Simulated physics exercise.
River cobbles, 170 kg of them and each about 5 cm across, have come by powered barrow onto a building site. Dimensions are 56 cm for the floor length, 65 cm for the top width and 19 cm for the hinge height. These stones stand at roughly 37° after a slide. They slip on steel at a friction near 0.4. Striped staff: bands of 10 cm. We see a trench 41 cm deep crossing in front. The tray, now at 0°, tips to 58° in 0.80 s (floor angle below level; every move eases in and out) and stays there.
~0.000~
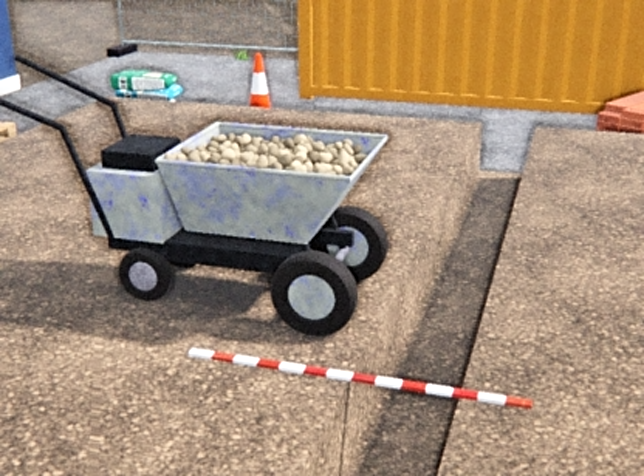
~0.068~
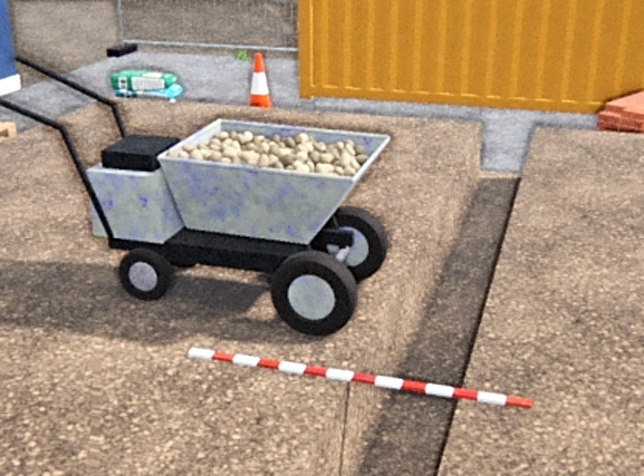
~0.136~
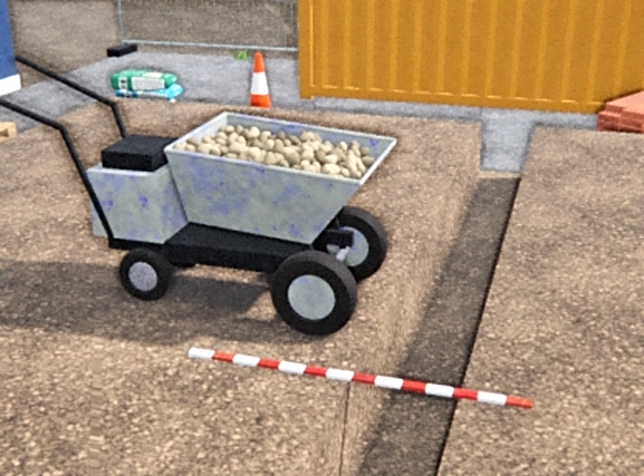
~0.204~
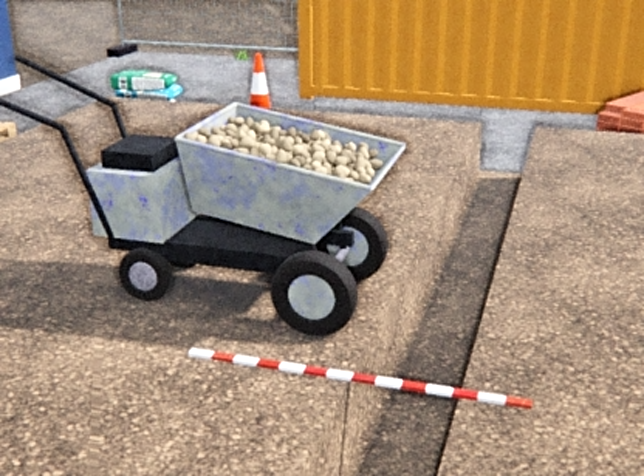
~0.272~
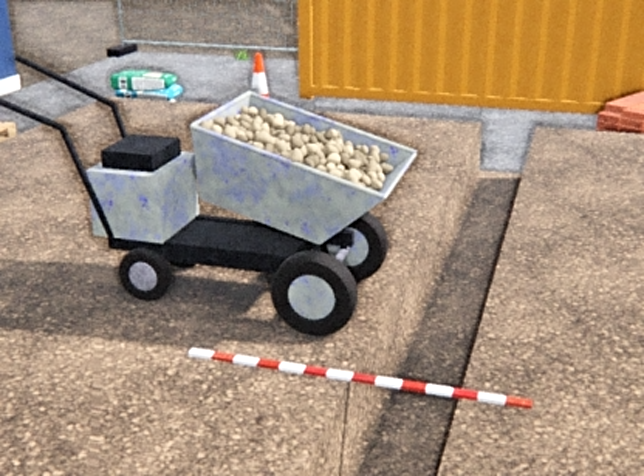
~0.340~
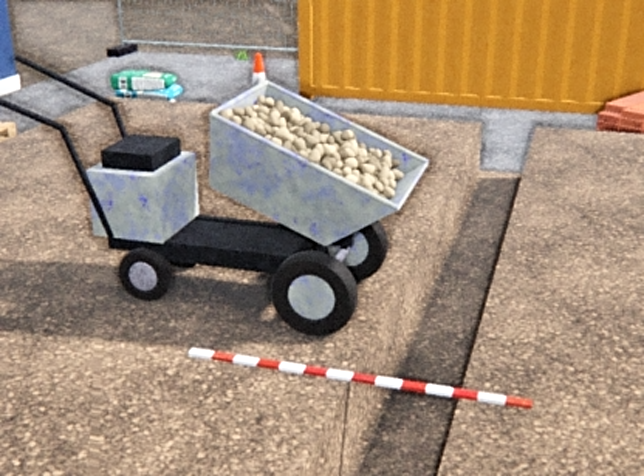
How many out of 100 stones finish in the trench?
About 21 of them.
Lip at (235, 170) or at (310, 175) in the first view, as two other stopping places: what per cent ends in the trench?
Near 45 per cent from the first place, 40 from the second.
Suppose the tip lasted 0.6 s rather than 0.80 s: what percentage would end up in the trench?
It would be near 15 percent.
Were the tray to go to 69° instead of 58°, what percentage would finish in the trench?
The trench would hold about 35% of it.
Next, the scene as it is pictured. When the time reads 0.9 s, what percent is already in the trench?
By that point it's something like 5 in a hundred.
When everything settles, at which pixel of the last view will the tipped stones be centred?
Somewhere around (508, 324) in the last picture.
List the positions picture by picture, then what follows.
In the first frame, lip at (350, 179), floor tilted 0°, highest stones at (275, 144).
In the second frame, the tray is at 1°, its lip at (353, 180); the top of the load is at (269, 140); the stones move at 0.3 m/s on average.
In the third frame, the tray is at 4°, its lip at (361, 183); the top of the load is at (265, 136); the stones move at 0.6 m/s on average.
In the fourth frame, the tray is at 9°, its lip at (371, 189); the top of the load is at (246, 127); the stones move at 0.8 m/s on average.
In the fifth frame, the tray is at 16°, its lip at (384, 197); the top of the load is at (255, 118); the stones move at 0.9 m/s on average.
In the sixth frame, the tray is at 23°, its lip at (398, 208); the top of the load is at (267, 109); the stones move at 1.0 m/s on average.
After 0.6 s the floor is at 49°; 100 % in the tray; the foremost stones are at (426, 223).
After 0.9 s the floor is at 58°; 89 % in the tray, 5 % in the trench, 6 % past the trench; the foremost stones are at (518, 308).
After 1.2 s the floor is at 58°; 63 % in the tray, 6 % in the trench, 32 % past the trench; the foremost stones are past the picture's edge.
After 3.2 s the floor is at 58°; 43 % in the tray, 21 % in the trench, 35 % past the trench; the foremost stones are past the picture's edge.
